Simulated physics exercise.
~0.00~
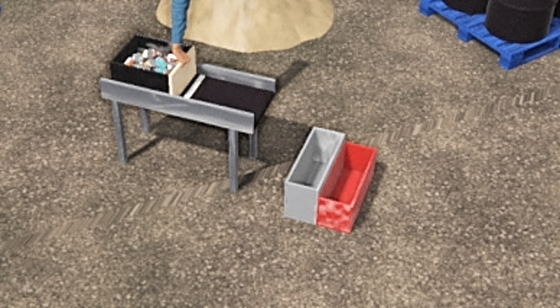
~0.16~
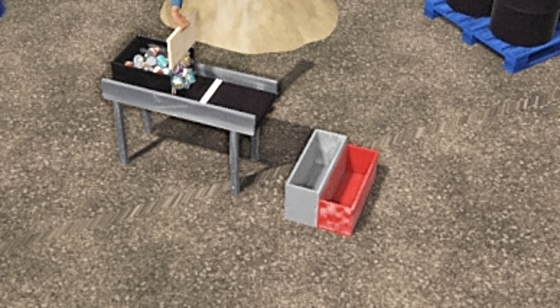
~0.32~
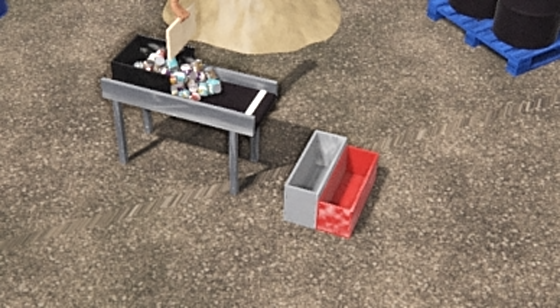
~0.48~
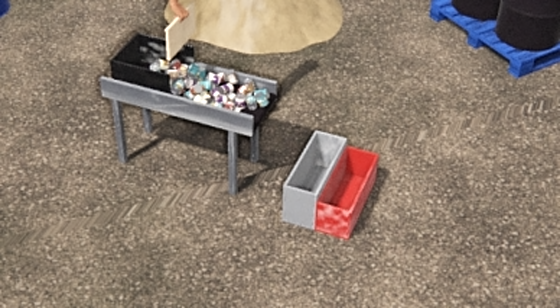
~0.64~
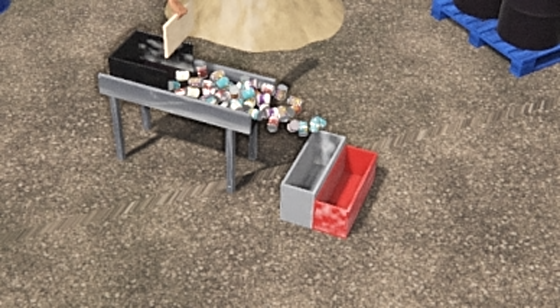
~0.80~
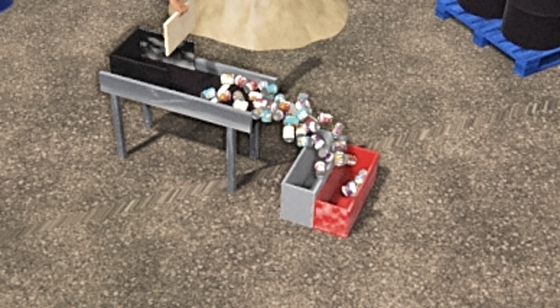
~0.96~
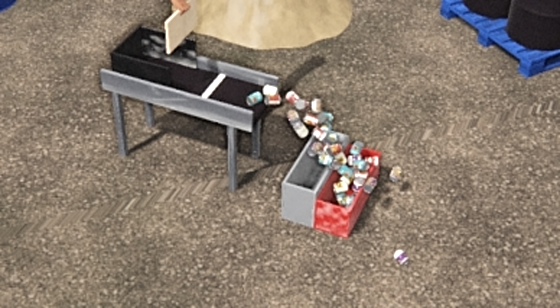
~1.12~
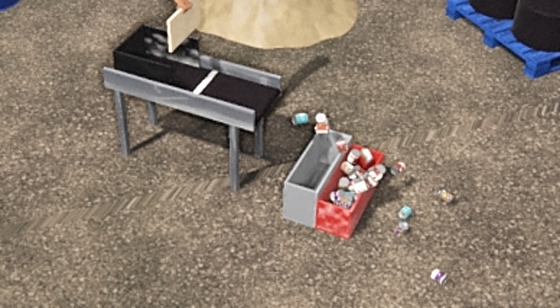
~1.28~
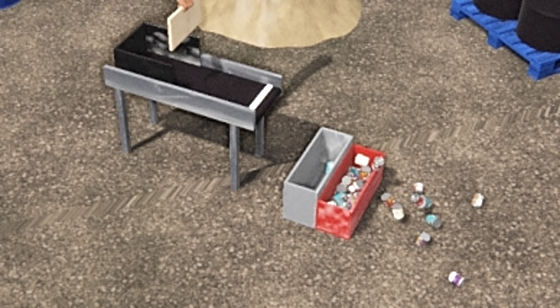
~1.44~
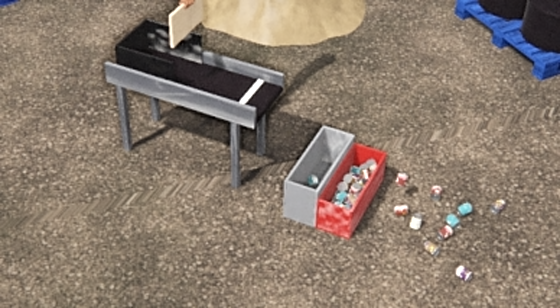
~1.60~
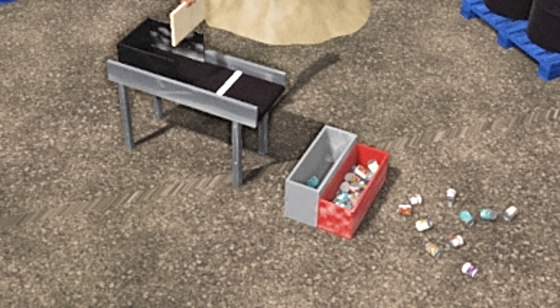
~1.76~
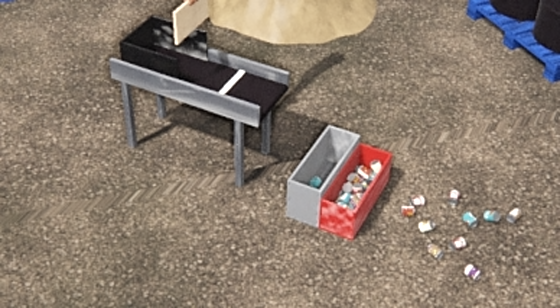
A heap of small pale and colourful tins sits in a black pen at the upper left of a metal-legged belt table, seen from above on brown, gritty ground. A grey tote and a red tub stand side by side to the right, with a sand pile behind and dark drums on a blue pallet at the upper right. A hand lifts the pen's gate, and the tins ride the belt rightward past its edge. They tumble through the air, mostly over the grey tote into the red tub. Several bounce or roll beyond it, and finally most lie in the red tub, with others scattered on the ground to the right and barely any in the grey tote.
